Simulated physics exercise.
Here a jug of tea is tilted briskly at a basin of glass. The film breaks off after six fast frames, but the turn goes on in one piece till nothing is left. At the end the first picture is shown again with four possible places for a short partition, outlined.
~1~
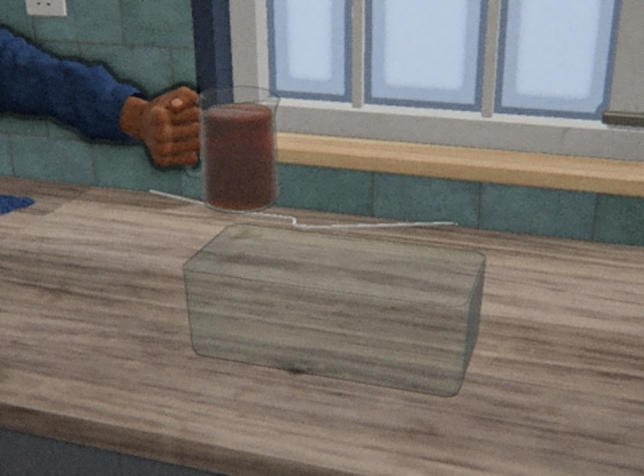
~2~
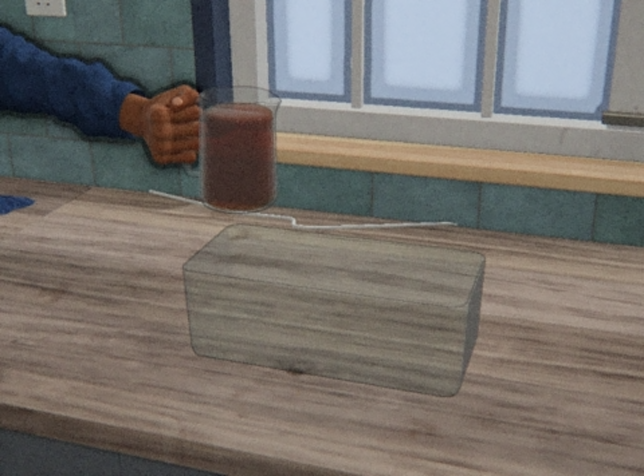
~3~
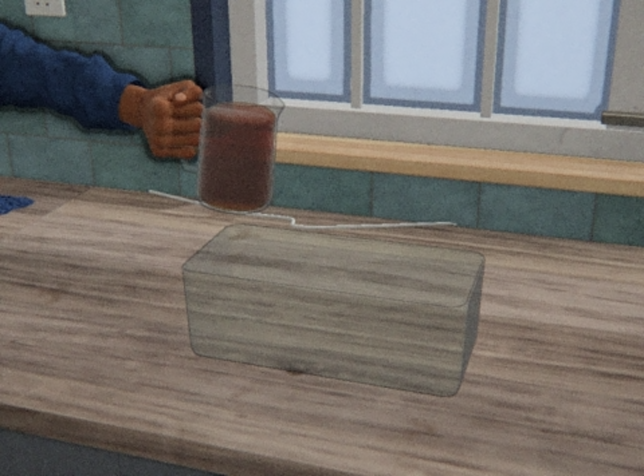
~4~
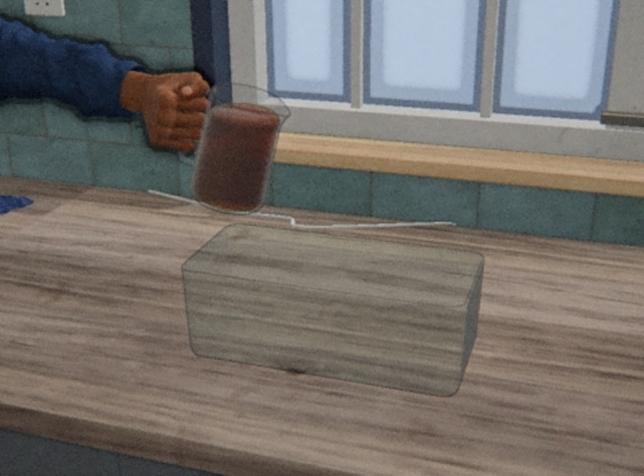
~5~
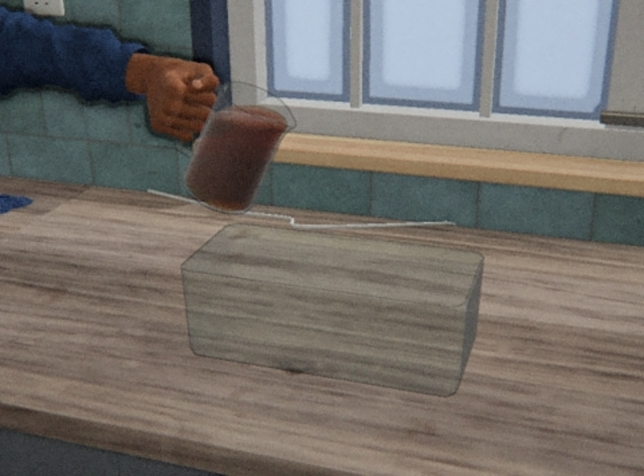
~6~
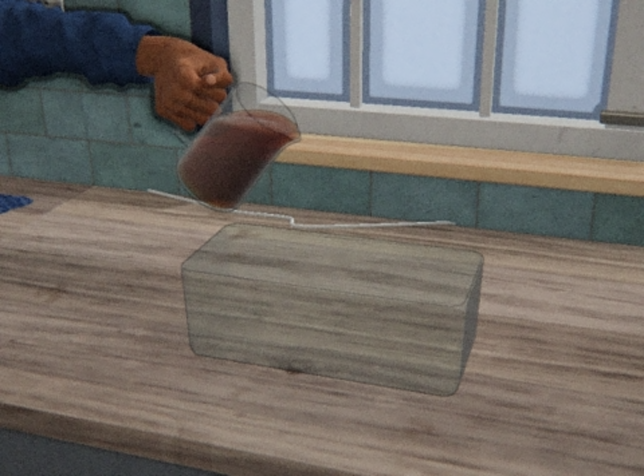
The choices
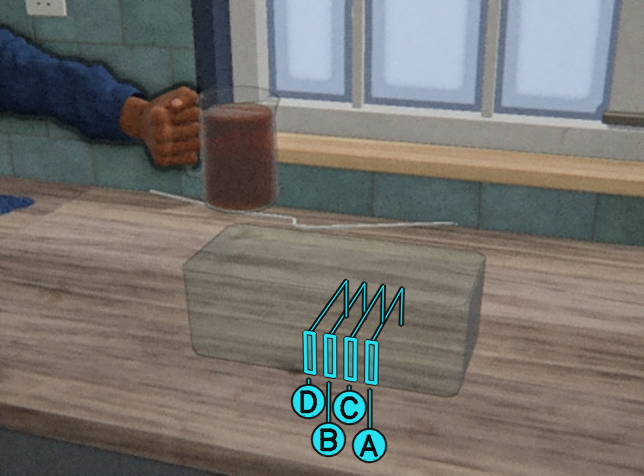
On a wooden kitchen counter near a window, a hand held a clear jug of reddish-brown tea upright above a rectangular glass basin, then steadily tilted it to the right, with nothing leaving the jug.
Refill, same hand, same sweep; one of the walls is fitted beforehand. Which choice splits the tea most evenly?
Use slot B.
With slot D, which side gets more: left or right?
The right one.
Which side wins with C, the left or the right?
More ends on the left.
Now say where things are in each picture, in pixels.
Upright, lip at (278, 100); basin from (194, 350) to (461, 395); nothing has left yet.
Upright, lip at (279, 102); nothing has left yet.
Tipped about 7°, lip at (282, 106); nothing has left yet.
Tipped about 15°, lip at (288, 114); nothing has left yet.
Tipped about 26°, lip at (294, 125); nothing has left yet.
Tipped about 39°, lip at (299, 140); nothing has left yet.
On the marked copy, A at (369, 389); B at (328, 382); C at (349, 386); D at (308, 379).
For slot A, about 93 % ends left of the wall and 4 % right of it; 4 % is lost outside.
For slot B, about 47 % ends left of the wall and 51 % right of it.
For slot C, about 90 % ends left of the wall and 5 % right of it; 4 % is lost outside.
For slot D, about 5 % ends left of the wall and 94 % right of it.
